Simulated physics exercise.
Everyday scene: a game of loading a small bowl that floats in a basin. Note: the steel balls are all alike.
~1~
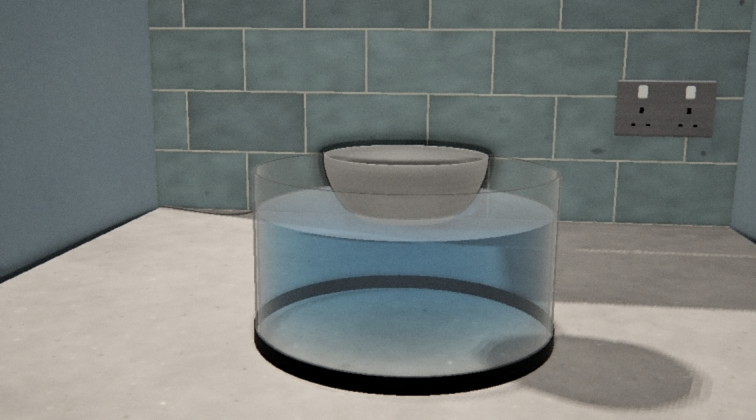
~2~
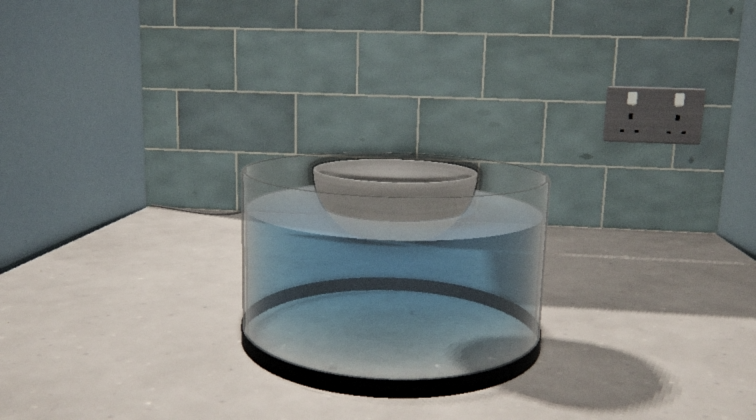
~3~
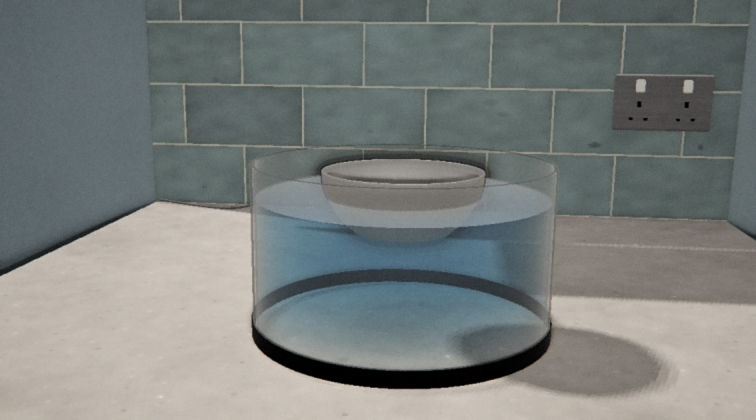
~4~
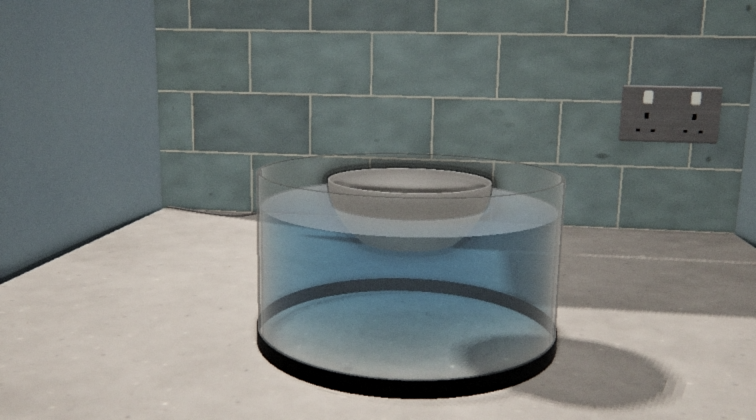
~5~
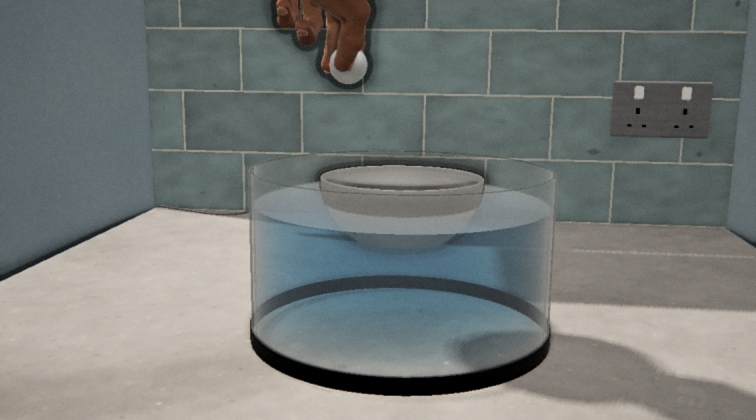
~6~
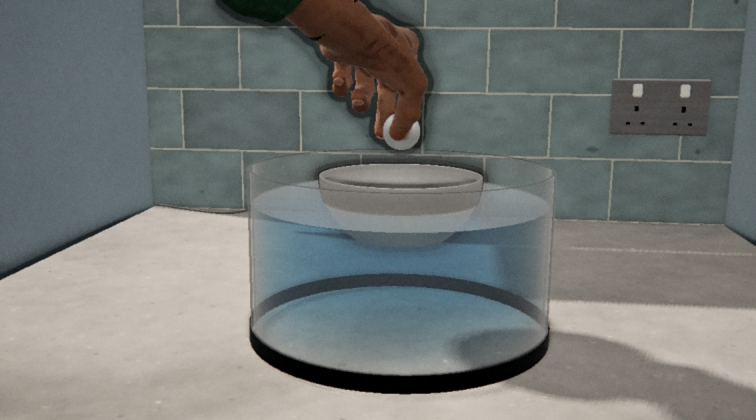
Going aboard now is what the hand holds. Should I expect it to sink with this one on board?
No, it stays up.
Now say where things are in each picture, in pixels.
The first picture shows small bowl (406, 156) empty; most of its side above the surface.
The second picture shows small bowl (395, 172) with one aboard; about two thirds of its side above the surface.
The third picture shows small bowl (403, 172) with two aboard; about a third of its side above the surface.
The fourth picture shows small bowl (410, 181) with two aboard; about a third of its side above the surface.
The fifth picture shows small bowl (402, 179) with two aboard; about a third of its side above the surface; the next steel ball in the hand at (348, 64).
The sixth picture shows small bowl (401, 177) with two aboard; about a third of its side above the surface; the next steel ball in the hand at (401, 131).
Soon after, the steel ball is in and the small bowl dips.
Later, it steadies; about a fifth of its side above the surface.
In the end, the small bowl floats; about a fifth of its side above the surface.
